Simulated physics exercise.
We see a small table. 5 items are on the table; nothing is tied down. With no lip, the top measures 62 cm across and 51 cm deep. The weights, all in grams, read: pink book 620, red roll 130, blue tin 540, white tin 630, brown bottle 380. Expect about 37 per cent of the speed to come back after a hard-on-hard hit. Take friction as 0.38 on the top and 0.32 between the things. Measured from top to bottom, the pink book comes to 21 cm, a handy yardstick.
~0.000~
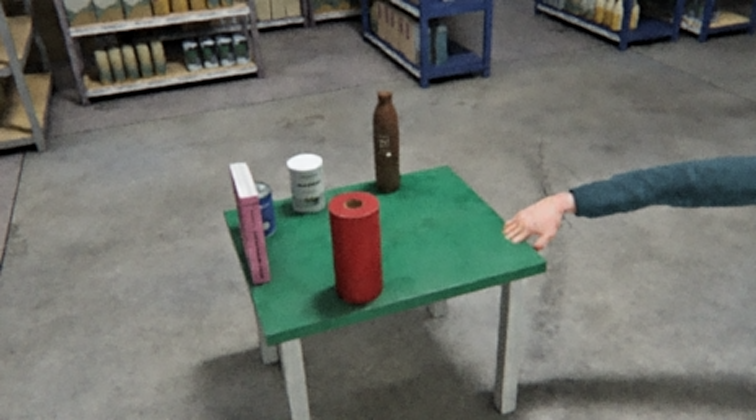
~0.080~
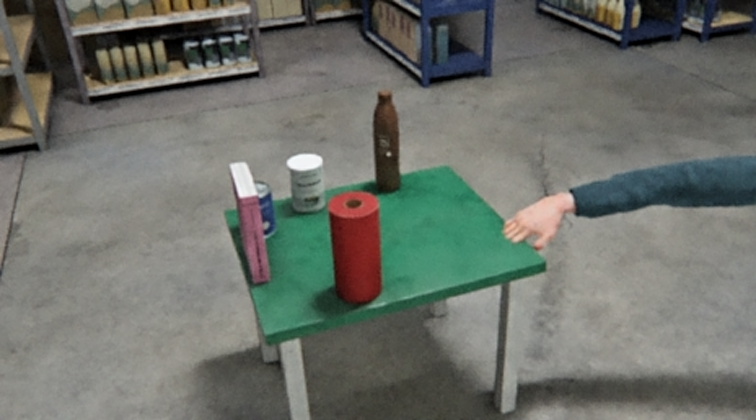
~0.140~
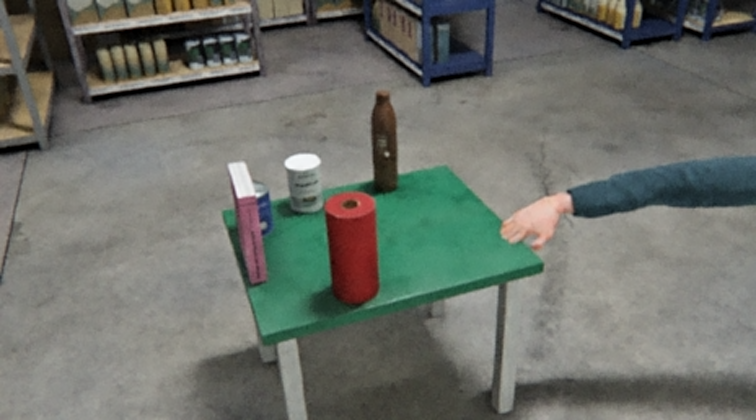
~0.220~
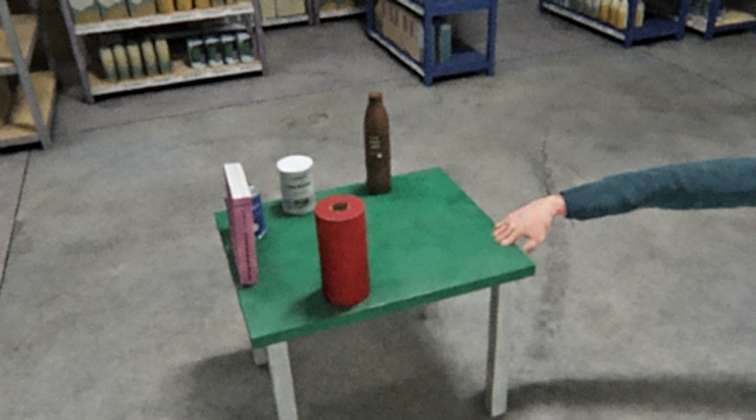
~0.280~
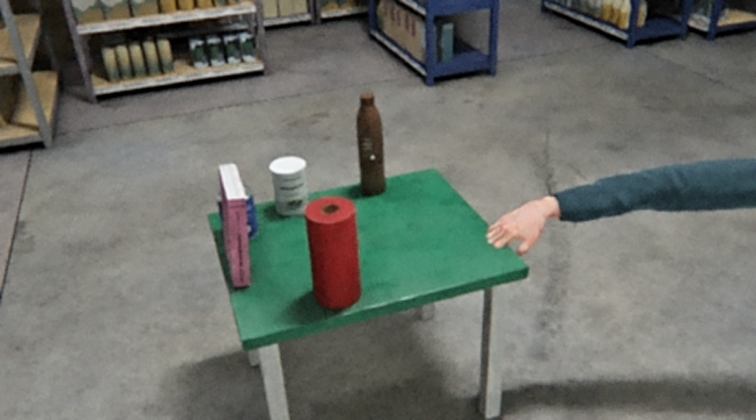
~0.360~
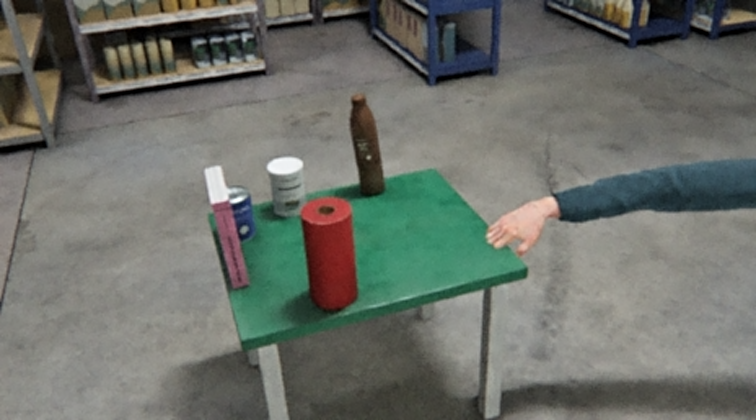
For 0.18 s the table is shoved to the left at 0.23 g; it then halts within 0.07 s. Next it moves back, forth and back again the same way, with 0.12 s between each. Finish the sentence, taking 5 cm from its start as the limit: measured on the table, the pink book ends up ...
The pink book ends up away from its start.
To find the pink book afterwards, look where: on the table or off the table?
Pink book: Goes out of bounds.
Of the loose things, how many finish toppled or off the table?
All told, 2.
By 0.76 s, pink book now off the table; brown bottle tilted 4°.
By 1.06 s, table 5 cm from its start; brown bottle tilted 47°.
When it is over (2.1 s), off the table, pink book; lying over on the table, brown bottle; the other 3 within 5 cm of the start.
